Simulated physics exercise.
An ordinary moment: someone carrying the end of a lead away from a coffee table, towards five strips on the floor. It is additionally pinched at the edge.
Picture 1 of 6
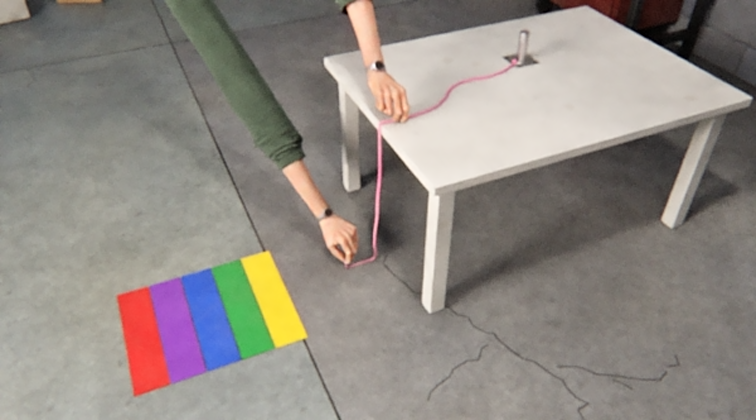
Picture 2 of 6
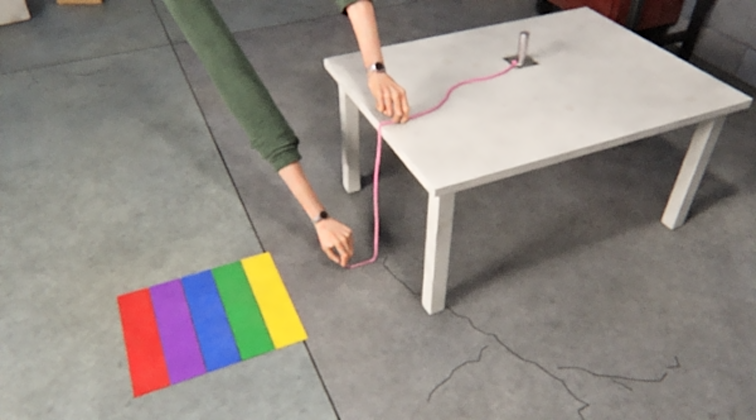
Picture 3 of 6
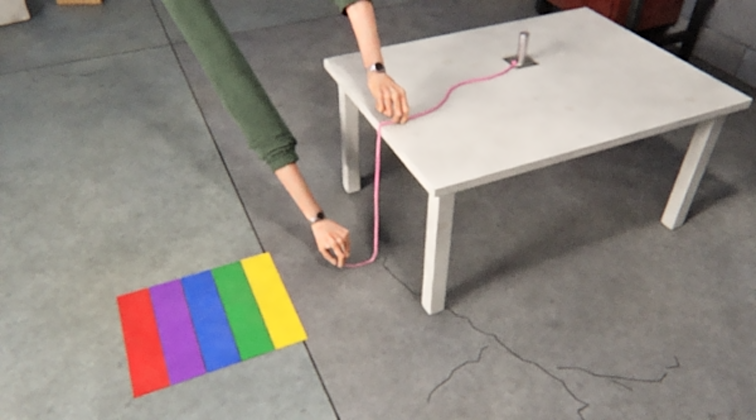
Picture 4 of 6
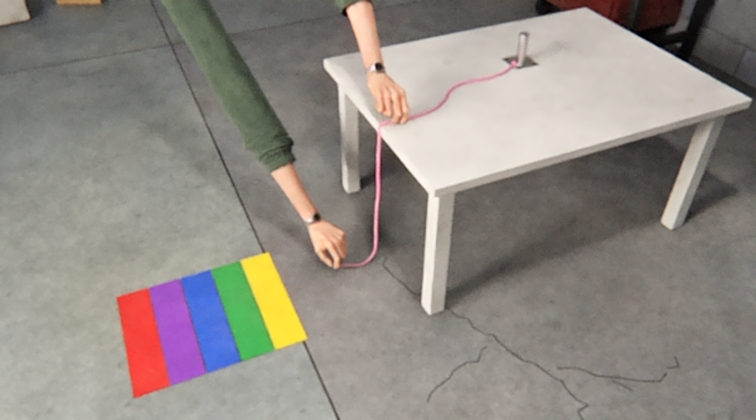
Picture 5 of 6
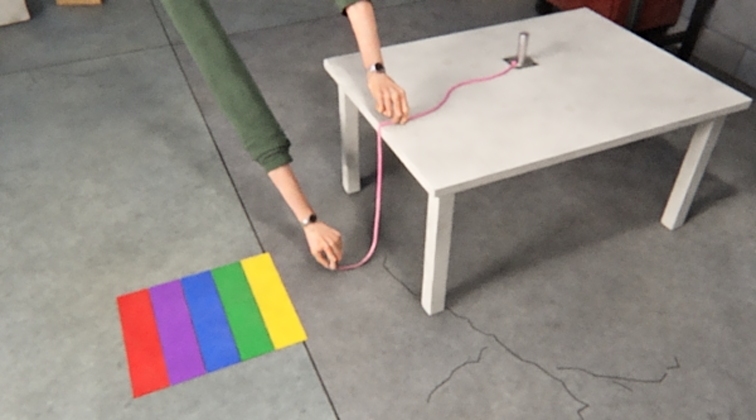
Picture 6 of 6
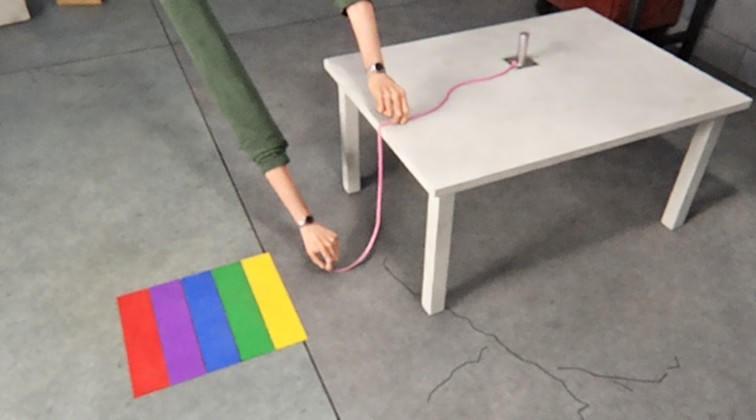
The footage shows one hand pinching a pink cord at the edge of a white table while the other, low beside it, draws the cord's end slightly left, towards five coloured strips on the floor, the hanging section gradually curving.
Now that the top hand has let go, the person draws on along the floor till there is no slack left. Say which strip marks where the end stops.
The green strip marks it.
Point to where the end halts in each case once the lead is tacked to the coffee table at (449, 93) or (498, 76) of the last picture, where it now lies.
I'd put it around (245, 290) the first time and around (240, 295) the second.
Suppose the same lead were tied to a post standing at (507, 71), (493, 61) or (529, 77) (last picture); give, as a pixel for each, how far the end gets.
Going by the last picture, roughly (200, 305), (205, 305) and (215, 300).
Early on, end near (297, 276); short of the strips.
Midway, end near (260, 287); over yellow.
At the end of the slack, end near (237, 294); over green. It gets as far as the green strip.
